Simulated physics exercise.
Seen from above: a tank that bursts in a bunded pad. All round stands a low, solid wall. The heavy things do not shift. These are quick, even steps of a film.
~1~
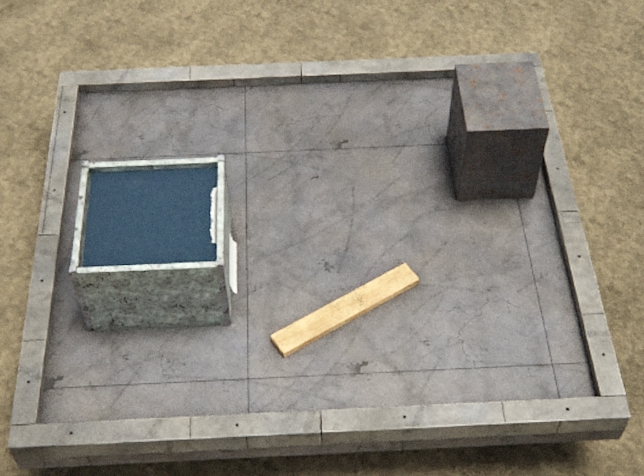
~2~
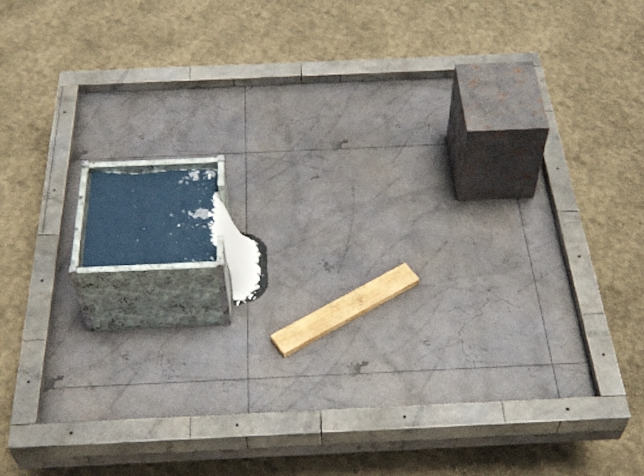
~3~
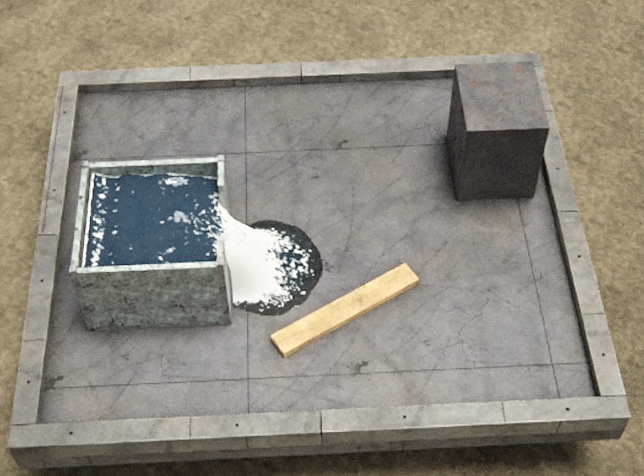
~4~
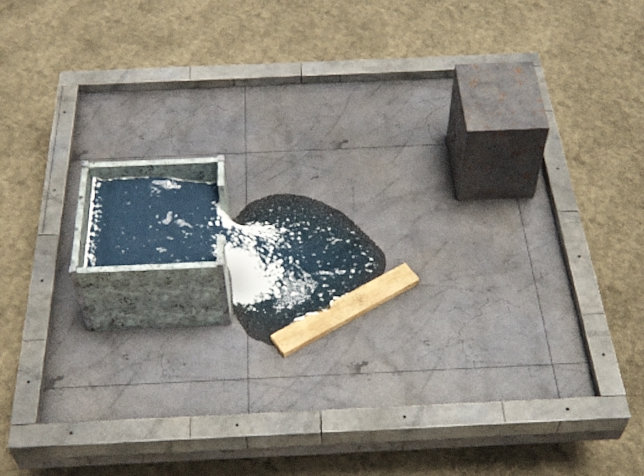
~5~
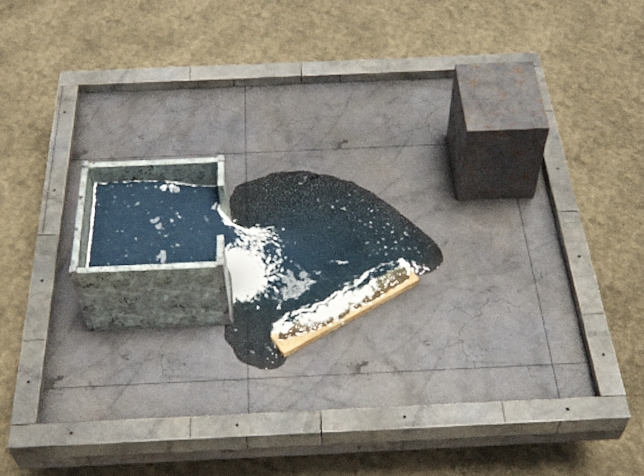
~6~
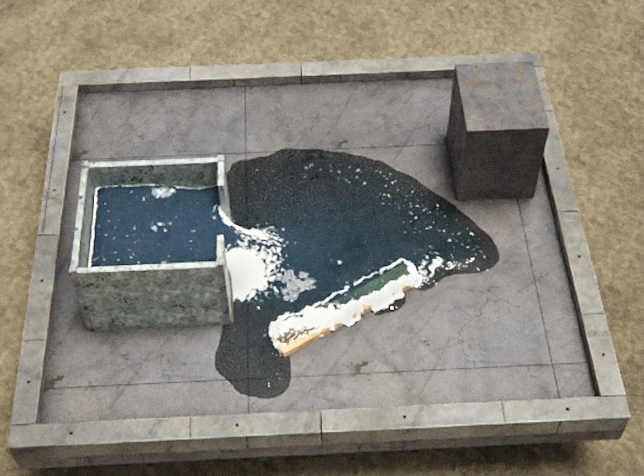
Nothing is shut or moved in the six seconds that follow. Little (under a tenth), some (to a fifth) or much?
Over the wall goes from a tenth to a fifth.
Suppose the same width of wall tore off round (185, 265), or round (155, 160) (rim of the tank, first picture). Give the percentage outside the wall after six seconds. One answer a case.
Near 38 and 26 in a hundred.
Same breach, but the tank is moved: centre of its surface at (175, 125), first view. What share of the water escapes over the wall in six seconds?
About 14 per cent.
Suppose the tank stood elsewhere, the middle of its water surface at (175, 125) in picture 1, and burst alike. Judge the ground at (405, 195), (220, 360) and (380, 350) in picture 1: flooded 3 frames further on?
One after the other: Under water, clear, free of water.
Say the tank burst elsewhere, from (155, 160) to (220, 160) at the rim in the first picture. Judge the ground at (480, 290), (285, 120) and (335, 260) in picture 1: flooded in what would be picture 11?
In turn: Dry, awash, dry.
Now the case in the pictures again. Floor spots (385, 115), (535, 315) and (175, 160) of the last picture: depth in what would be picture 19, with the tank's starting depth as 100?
In that order: 4, 10 and 0 per cent.
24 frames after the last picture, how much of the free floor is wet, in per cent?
I make it 70 per cent.
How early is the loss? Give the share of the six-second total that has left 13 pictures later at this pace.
About 50 per cent.
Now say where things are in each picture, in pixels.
In the first frame, the water tank at (151, 218) is whole and still.
In the second frame, water pours out at (222, 248) and has run to (247, 240).
In the third frame, the front is at (309, 251), out from the gap at (223, 251).
In the fourth frame, the front is at (378, 261), out from the gap at (223, 253).
In the fifth frame, the front is at (427, 246), out from the gap at (223, 253).
In the sixth frame, water pours out at (223, 252) and has run to (483, 243).
A moment on, water covers 35 % of the floor; the low wall has let 0 % over.
Next, water covers 50 % of the floor; the low wall has let 0 % over.
Then, water covers 55 % of the floor; the low wall has let 7 % over.
Later, water covers 60 % of the floor; the low wall has let 13 % over.
In the end, water covers 80 % of the floor; the low wall has let 13 % over.
